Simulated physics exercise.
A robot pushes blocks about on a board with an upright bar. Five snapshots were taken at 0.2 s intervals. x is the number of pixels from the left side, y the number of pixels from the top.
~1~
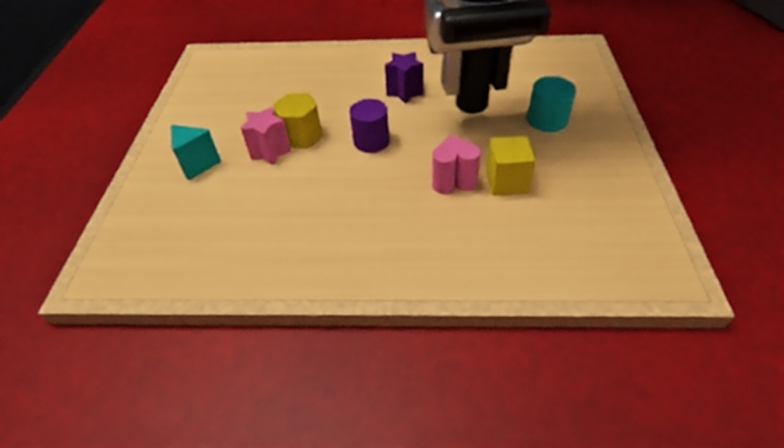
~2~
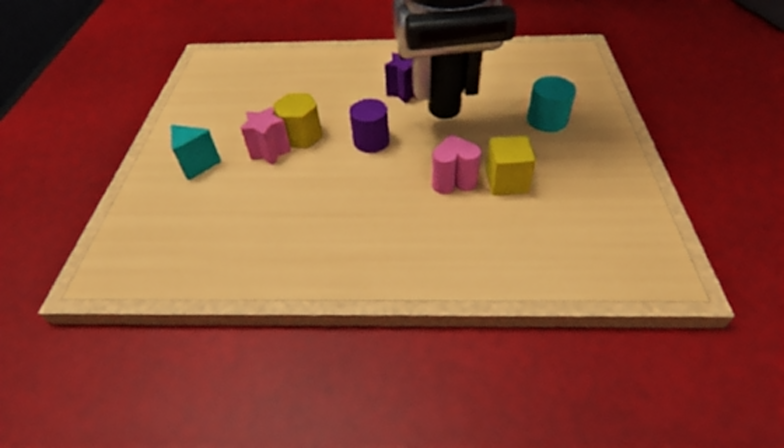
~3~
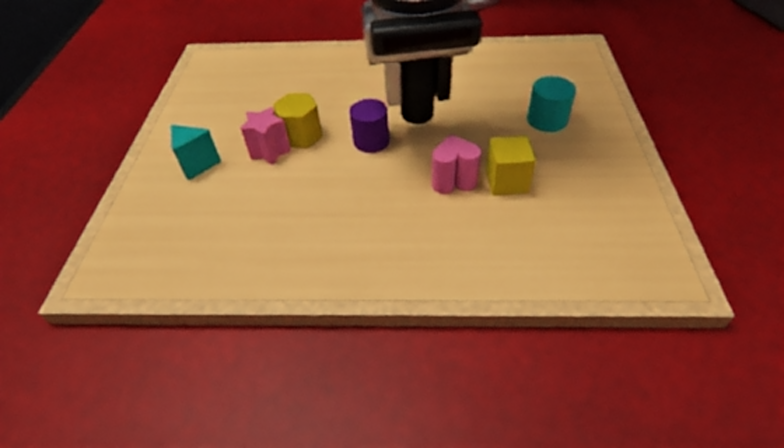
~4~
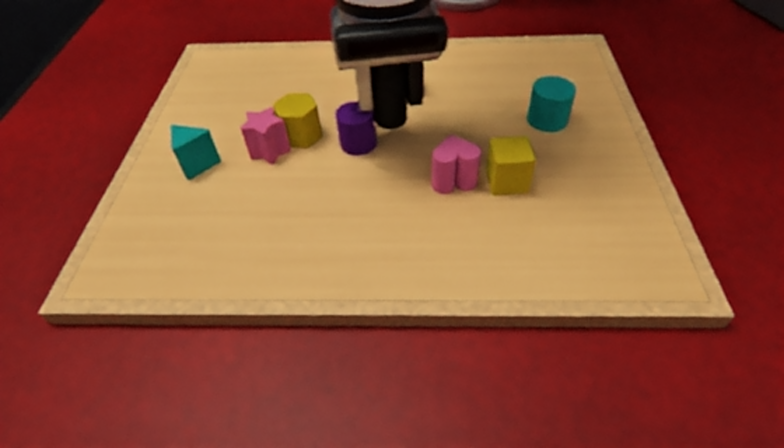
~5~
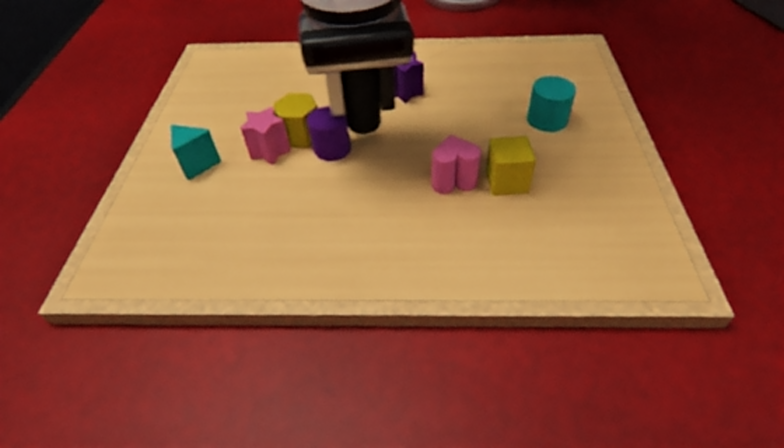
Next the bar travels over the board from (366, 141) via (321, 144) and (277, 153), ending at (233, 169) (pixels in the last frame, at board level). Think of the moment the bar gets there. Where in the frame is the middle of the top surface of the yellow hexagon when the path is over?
My estimate: (255, 102).
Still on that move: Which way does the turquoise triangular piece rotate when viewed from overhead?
Viewed from overhead, the turquoise triangular piece winds up turned anticlockwise.
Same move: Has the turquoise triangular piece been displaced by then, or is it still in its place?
It is no longer where it was.
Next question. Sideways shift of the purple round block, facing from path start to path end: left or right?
Seen from start to end, it moves left.
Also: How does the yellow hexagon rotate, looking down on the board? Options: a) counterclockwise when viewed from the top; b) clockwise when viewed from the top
Answer: B.
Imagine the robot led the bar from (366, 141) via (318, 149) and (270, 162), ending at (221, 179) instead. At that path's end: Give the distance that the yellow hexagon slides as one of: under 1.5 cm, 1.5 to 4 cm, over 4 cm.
Range: 1.5 to 4 cm.
What follows on the original path. One third of the way, bar at (318, 128); pink star block at (253, 120), turned 20° anticlockwise; yellow hexagon at (282, 103), turned 20° clockwise; purple round block at (285, 130).
Two thirds of the way, bar at (272, 138); pink star block at (231, 123), turned 30° anticlockwise; yellow hexagon at (256, 102), turned 80° clockwise; purple round block at (250, 146).
At the end, bar at (227, 154); turquoise triangular piece at (162, 135), turned 25° anticlockwise; pink star block at (201, 125); yellow hexagon at (255, 102), turned 85° clockwise; purple round block at (228, 162).
